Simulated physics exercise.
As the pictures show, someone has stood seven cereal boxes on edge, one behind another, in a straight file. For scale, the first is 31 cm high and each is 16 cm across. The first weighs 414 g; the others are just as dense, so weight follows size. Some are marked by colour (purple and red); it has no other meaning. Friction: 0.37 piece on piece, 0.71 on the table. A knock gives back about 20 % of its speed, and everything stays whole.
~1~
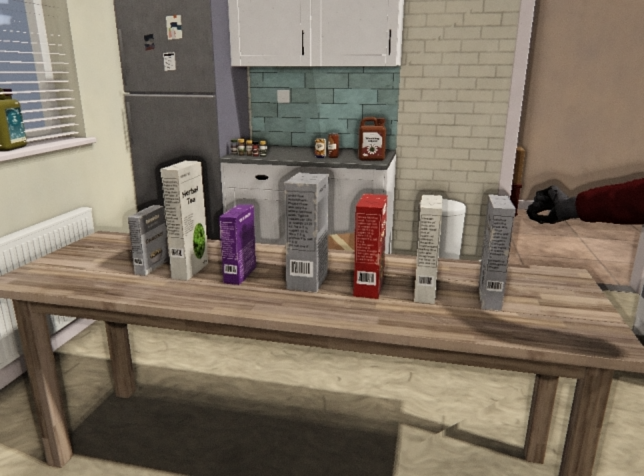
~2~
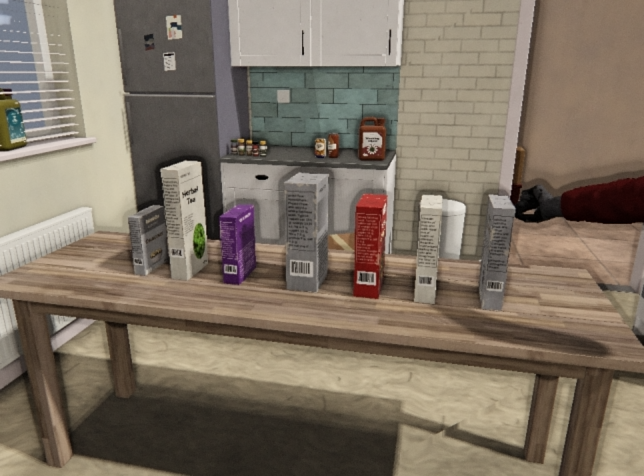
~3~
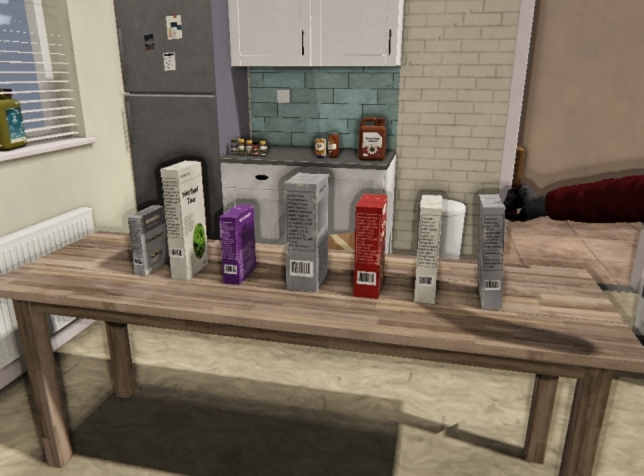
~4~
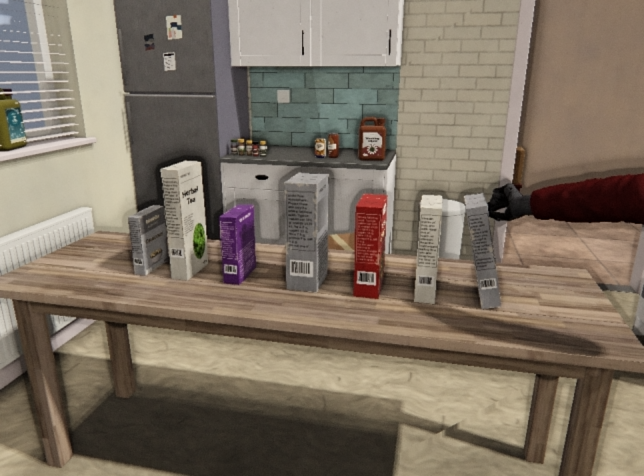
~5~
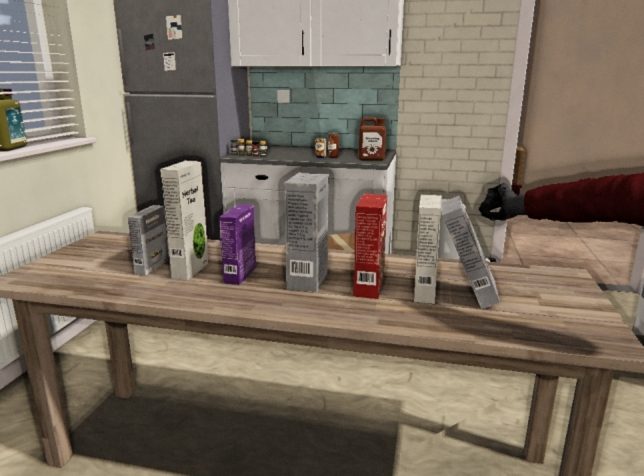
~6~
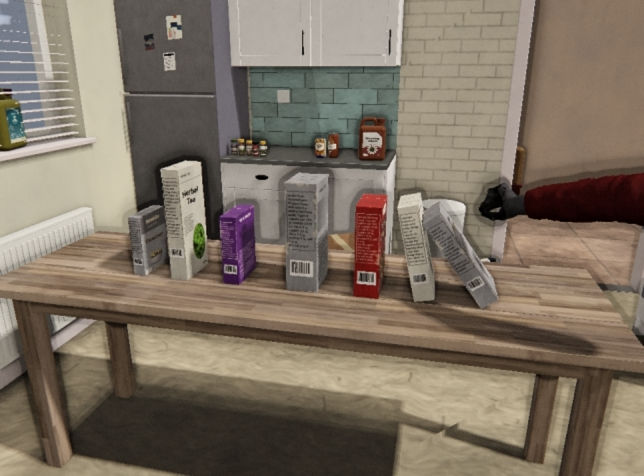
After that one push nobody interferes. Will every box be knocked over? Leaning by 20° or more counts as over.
Yes, the whole lot goes.
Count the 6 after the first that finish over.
6 of them.
Then, 0.56 s past the last view, 3 of the 6 other boxes over; red box 42° from how it stood.
Then, 0.98 s past the last view, 6 of the 6 other boxes over; purple box 65° from how it stood; red box 63° from how it stood.
In the end, 6 of the 6 other boxes over; purple box lying flat; red box 64° from how it stood. Not one is left standing. From the last view, middles, purple box near (196, 264), red box near (322, 255).
